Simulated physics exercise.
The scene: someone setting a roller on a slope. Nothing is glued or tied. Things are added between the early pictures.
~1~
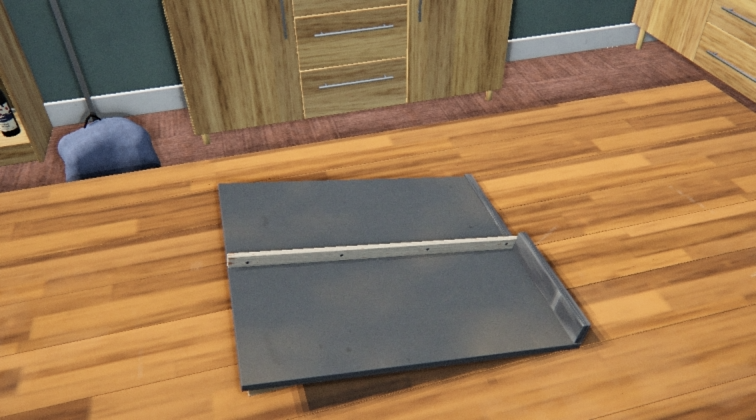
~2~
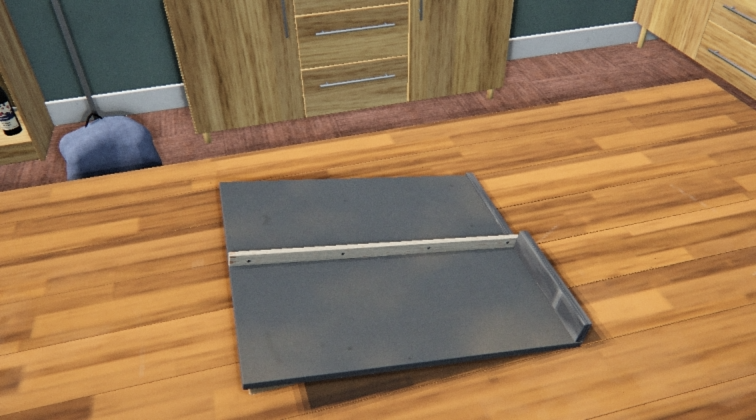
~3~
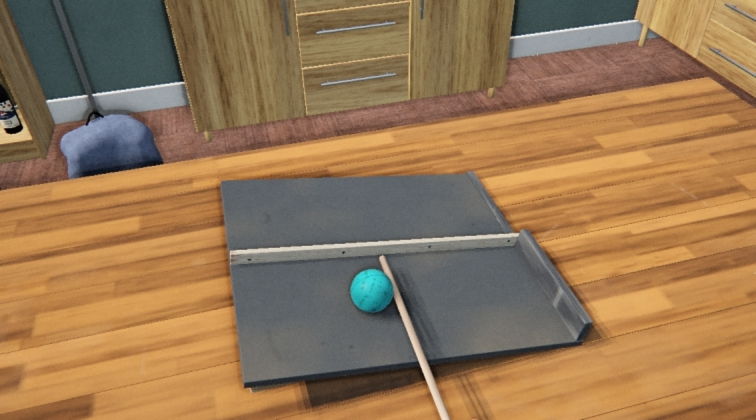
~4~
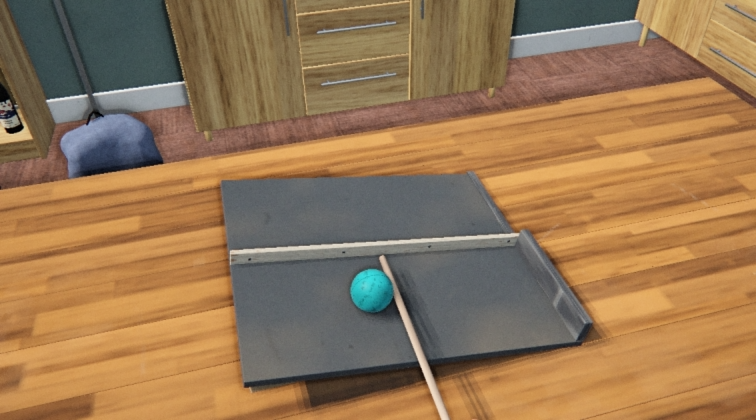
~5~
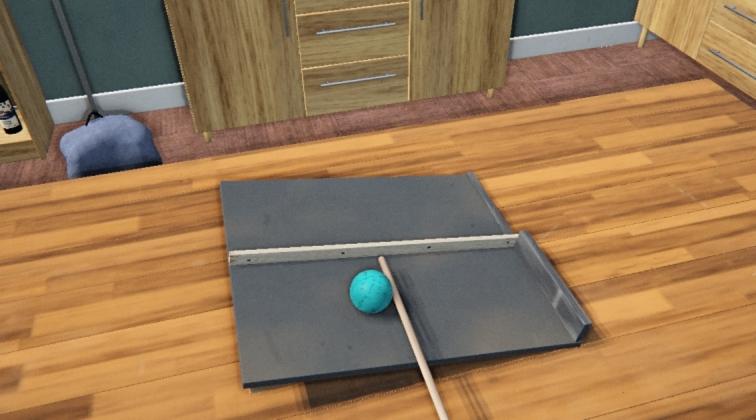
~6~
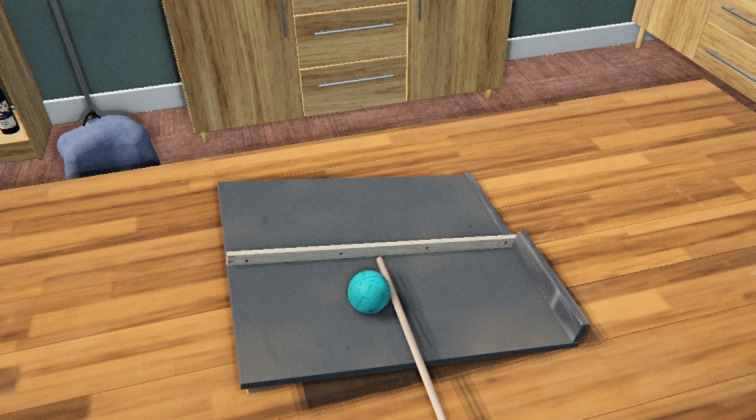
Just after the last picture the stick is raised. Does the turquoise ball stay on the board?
The turquoise ball is held by the strip.
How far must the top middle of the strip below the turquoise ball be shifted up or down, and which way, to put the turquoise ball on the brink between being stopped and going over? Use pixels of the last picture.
Roughly 12 pixels down.
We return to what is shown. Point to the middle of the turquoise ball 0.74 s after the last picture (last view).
Roughly at (521, 280).
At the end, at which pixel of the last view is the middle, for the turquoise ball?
Near (528, 279).
Then, 0.32 s after the last picture, turquoise ball rolling on the board near (402, 290).
Then, 0.56 s after the last picture, turquoise ball rolling on the board near (477, 284).
Then, 0.74 s after the last picture, turquoise ball rolling on the board near (521, 280).
At rest, the turquoise ball stops on the board, near (528, 279).
